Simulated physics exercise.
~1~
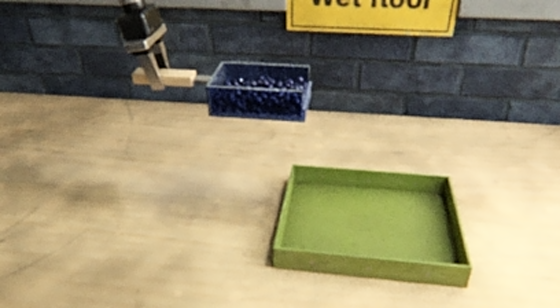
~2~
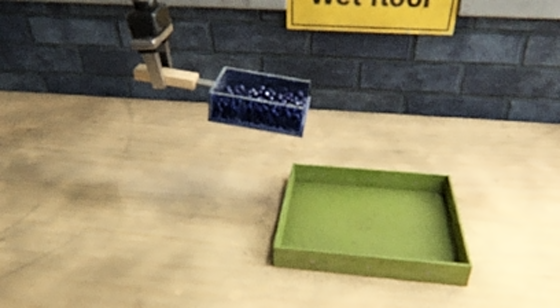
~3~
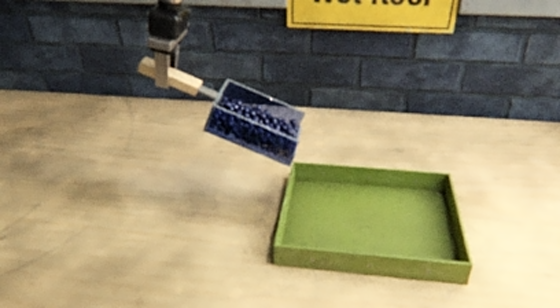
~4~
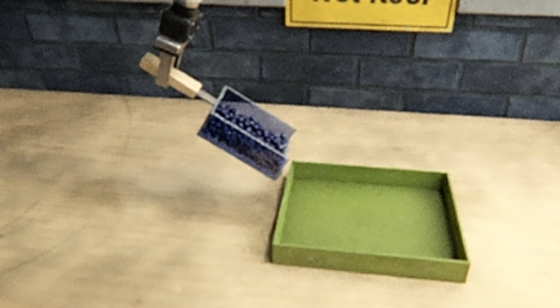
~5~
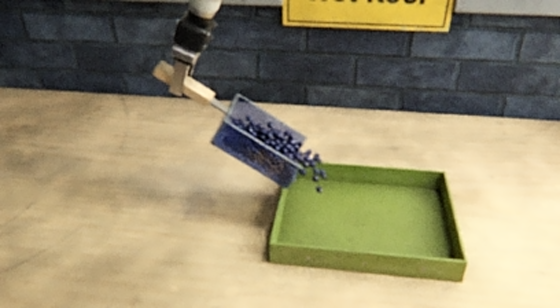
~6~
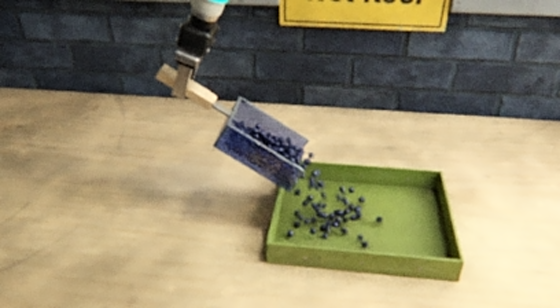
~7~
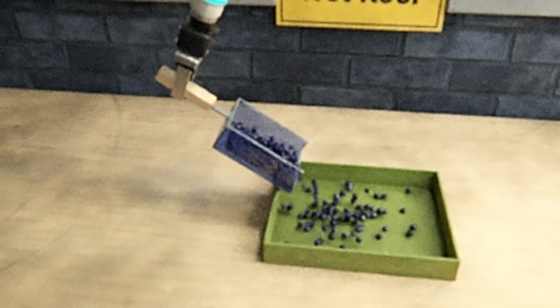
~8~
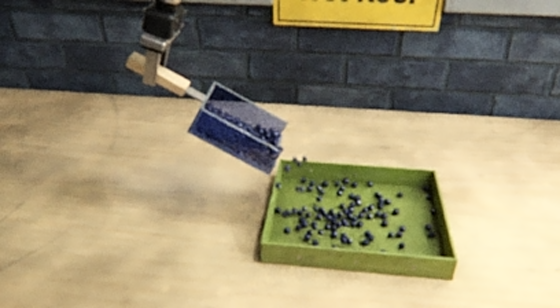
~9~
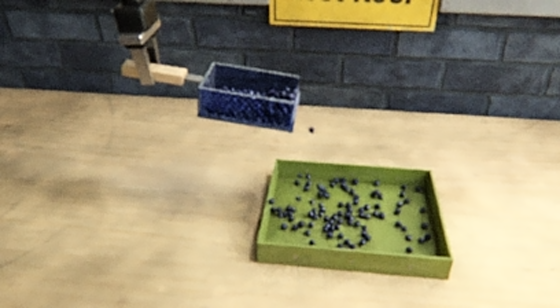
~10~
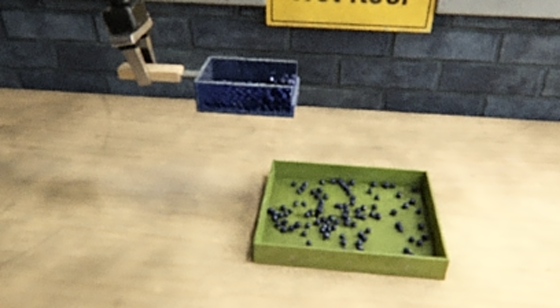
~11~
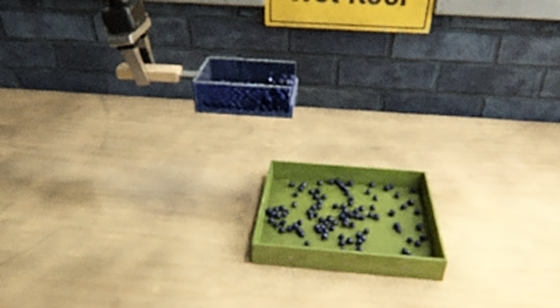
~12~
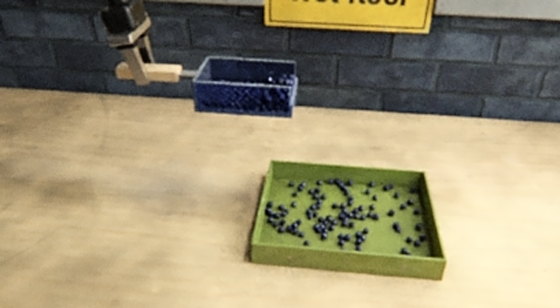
On a pale tabletop, a robot arm tips a blue box, spilling dark beads into a green tray, then levels it, still partly full.
